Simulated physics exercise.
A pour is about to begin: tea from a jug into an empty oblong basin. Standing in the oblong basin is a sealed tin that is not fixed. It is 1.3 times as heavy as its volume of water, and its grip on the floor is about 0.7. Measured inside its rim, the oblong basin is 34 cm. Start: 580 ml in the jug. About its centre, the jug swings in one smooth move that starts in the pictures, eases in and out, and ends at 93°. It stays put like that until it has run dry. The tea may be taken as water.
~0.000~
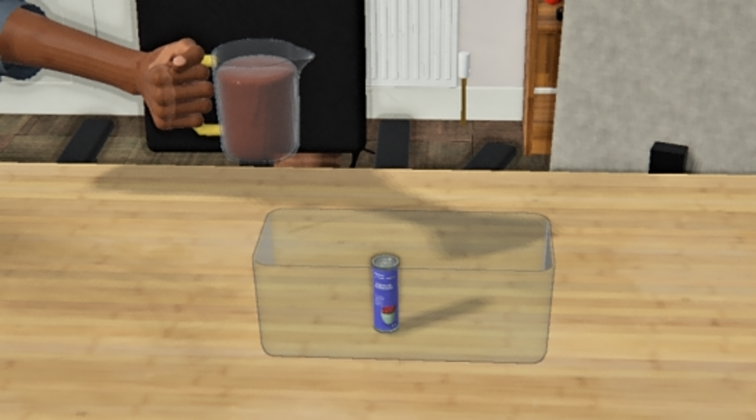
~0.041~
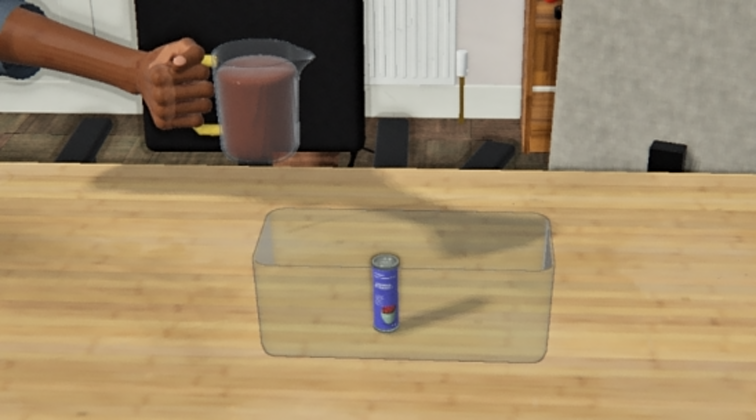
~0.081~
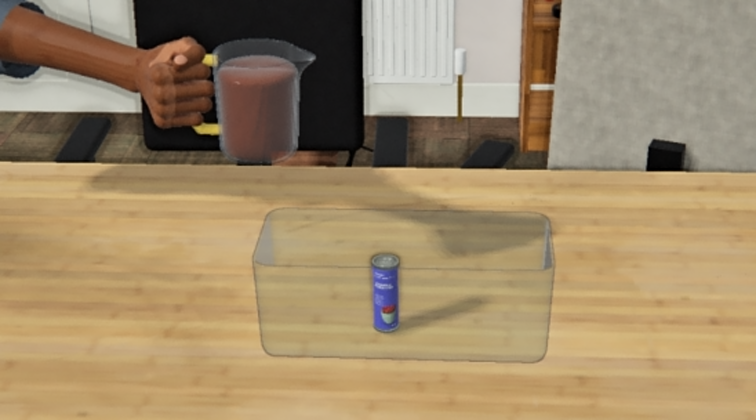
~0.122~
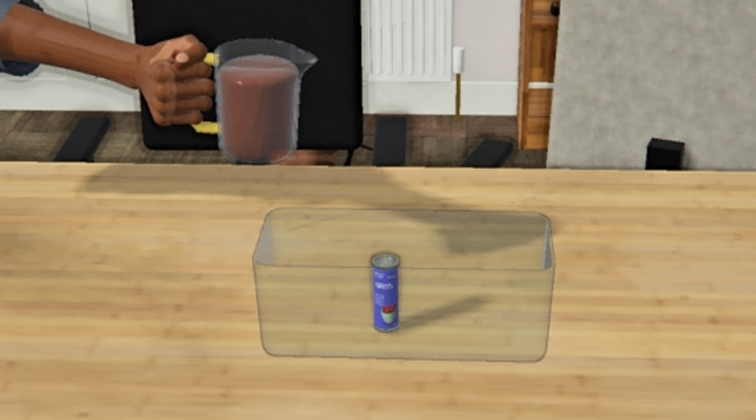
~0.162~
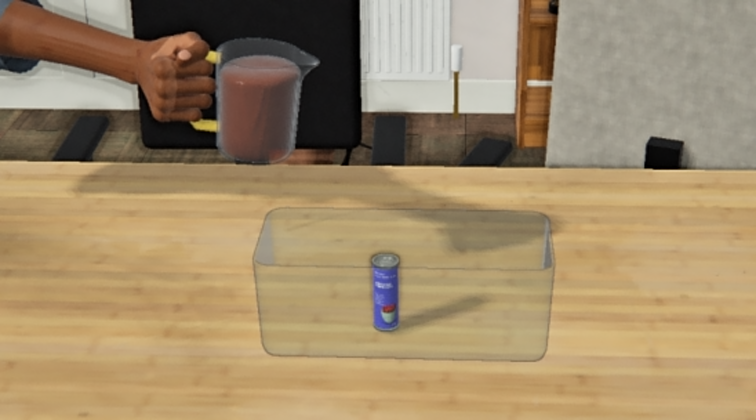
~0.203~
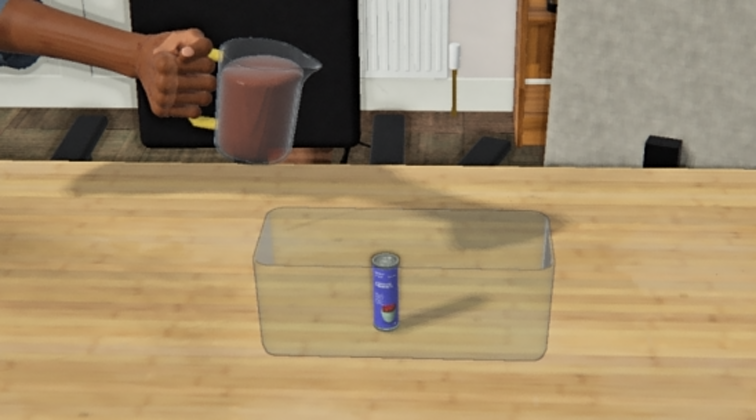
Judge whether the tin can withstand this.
It's going to stay vertical.
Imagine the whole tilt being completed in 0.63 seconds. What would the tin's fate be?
It stays steady, then.
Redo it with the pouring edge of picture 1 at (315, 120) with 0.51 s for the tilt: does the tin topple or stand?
Then the tin comes down.
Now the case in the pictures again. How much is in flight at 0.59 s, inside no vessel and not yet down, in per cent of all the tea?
Near 14 per cent at that time.
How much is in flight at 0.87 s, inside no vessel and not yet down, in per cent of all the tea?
Around 22 percent of the liquid.
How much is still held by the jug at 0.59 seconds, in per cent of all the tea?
Close to 86 percent of the liquid remains at that time.
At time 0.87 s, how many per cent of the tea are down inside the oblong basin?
It works out near 34 per cent.
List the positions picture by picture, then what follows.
The first frame shows tilt 0°; pouring edge (314, 55); surface from (218, 66) to (298, 67); the oblong basin's rim runs from (261, 237) to (551, 243); the tin's top is at (385, 265).
The second frame shows tilt 0°; pouring edge (315, 56); surface from (218, 66) to (298, 67).
The third frame shows tilt 2°; pouring edge (316, 57); surface from (219, 66) to (299, 68).
The fourth frame shows tilt 3°; pouring edge (317, 59); surface from (220, 66) to (300, 69).
The fifth frame shows tilt 6°; pouring edge (319, 62); surface from (221, 66) to (302, 69).
The sixth frame shows tilt 9°; pouring edge (322, 65); surface from (222, 68) to (305, 69).
Then, 0.59 s in, the tilt is 60° and 86 per cent is still to pour; the tin stands where it began.
Then, 0.87 s in, the tilt is 90° and 43 per cent is still to pour; the tin stands where it began.
Then, 1.17 s in, the tilt is 93° and 11 per cent is still to pour; the tin stands where it began.
Then, 1.49 s in, the tilt is 93° and 3 per cent is still to pour; the tin stands where it began.
Finally, the tin stands where it began.
